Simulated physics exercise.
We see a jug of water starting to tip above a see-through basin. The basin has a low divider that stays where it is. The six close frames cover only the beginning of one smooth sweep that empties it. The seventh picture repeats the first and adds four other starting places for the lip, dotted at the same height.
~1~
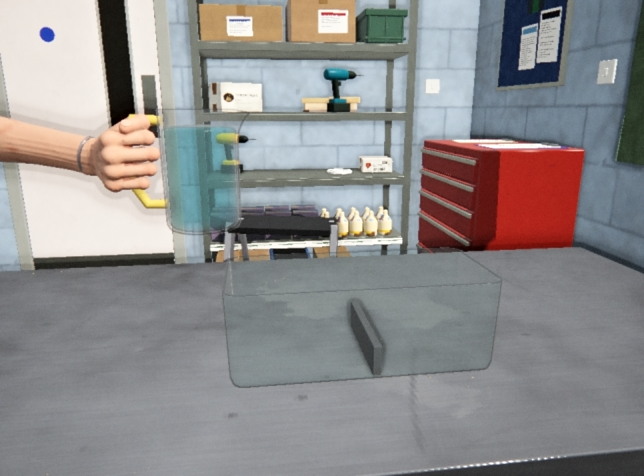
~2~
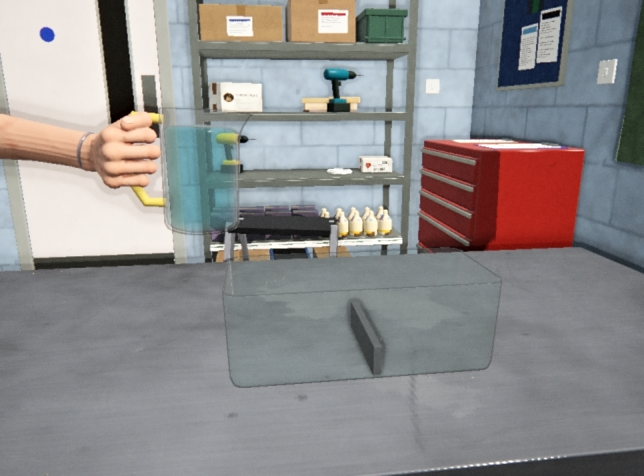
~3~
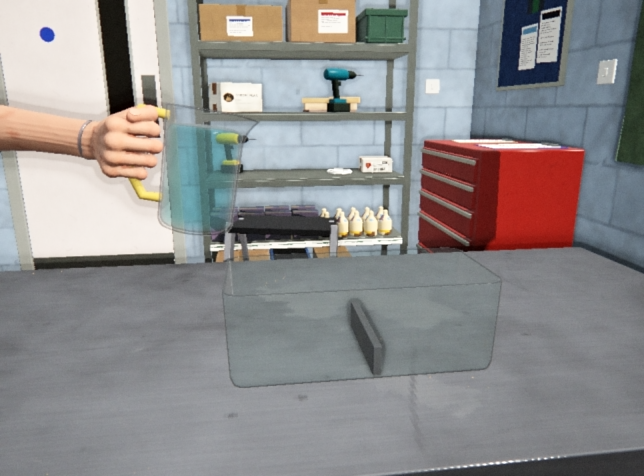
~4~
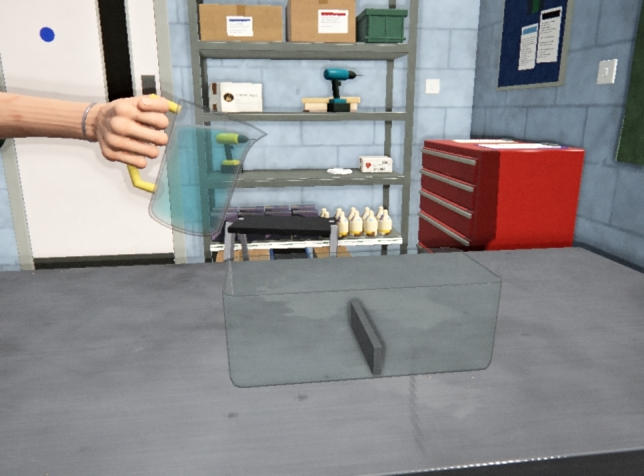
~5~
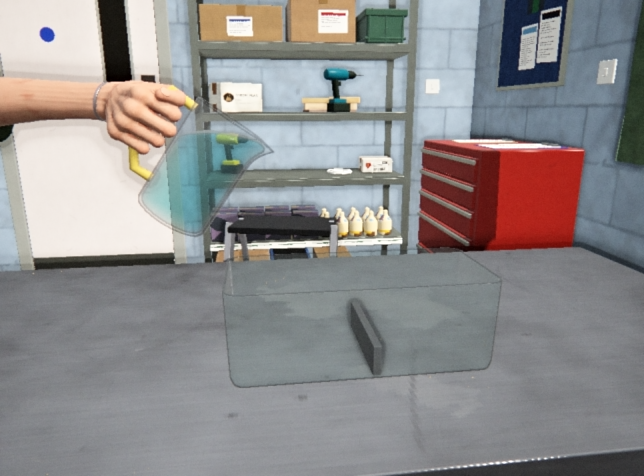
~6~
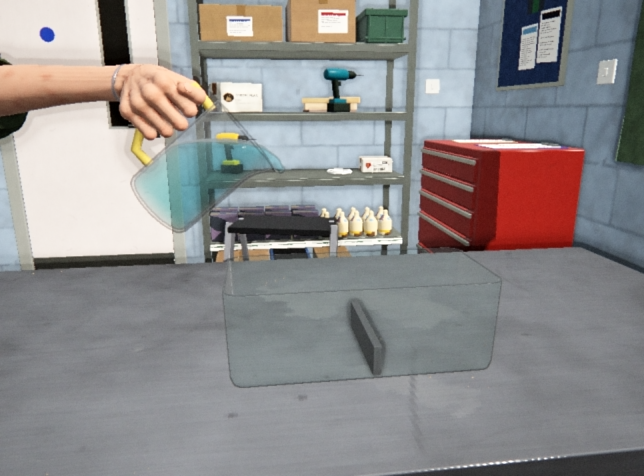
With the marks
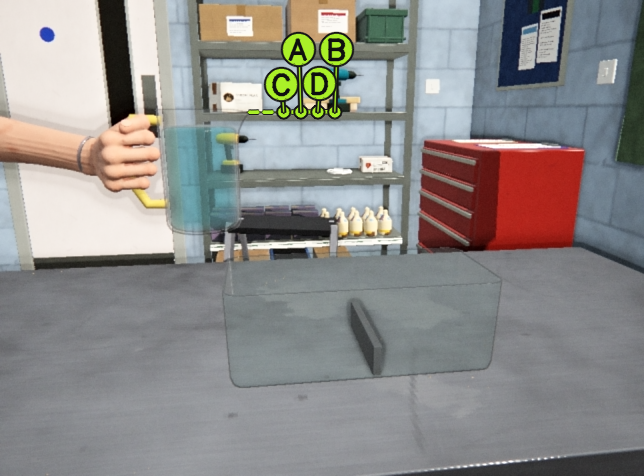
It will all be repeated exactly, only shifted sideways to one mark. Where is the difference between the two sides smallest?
The best place is A.
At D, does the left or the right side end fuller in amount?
The right one.
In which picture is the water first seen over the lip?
In picture 6.
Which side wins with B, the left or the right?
The right side.
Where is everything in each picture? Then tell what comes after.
In the first frame, upright, lip at (249, 112); basin from (230, 384) to (489, 365); top of the wall at (365, 322); nothing has left yet.
In the second frame, tipped about 2°, lip at (251, 114); nothing has left yet.
In the third frame, tipped about 10°, lip at (258, 121); nothing has left yet.
In the fourth frame, tipped about 21°, lip at (266, 133); nothing has left yet.
In the fifth frame, tipped about 35°, lip at (273, 151); nothing has left yet.
In the sixth frame, tipped about 51°, lip at (275, 171); water is over the lip, down to (281, 171).
In lime, A at (300, 112); B at (334, 111); C at (283, 112); D at (317, 111).
For place A, about 54 % ends left of the wall and 44 % right of it.
For place B, about 5 % ends left of the wall and 93 % right of it.
For place C, about 82 % ends left of the wall and 13 % right of it; 5 % is lost outside.
For place D, about 18 % ends left of the wall and 81 % right of it.
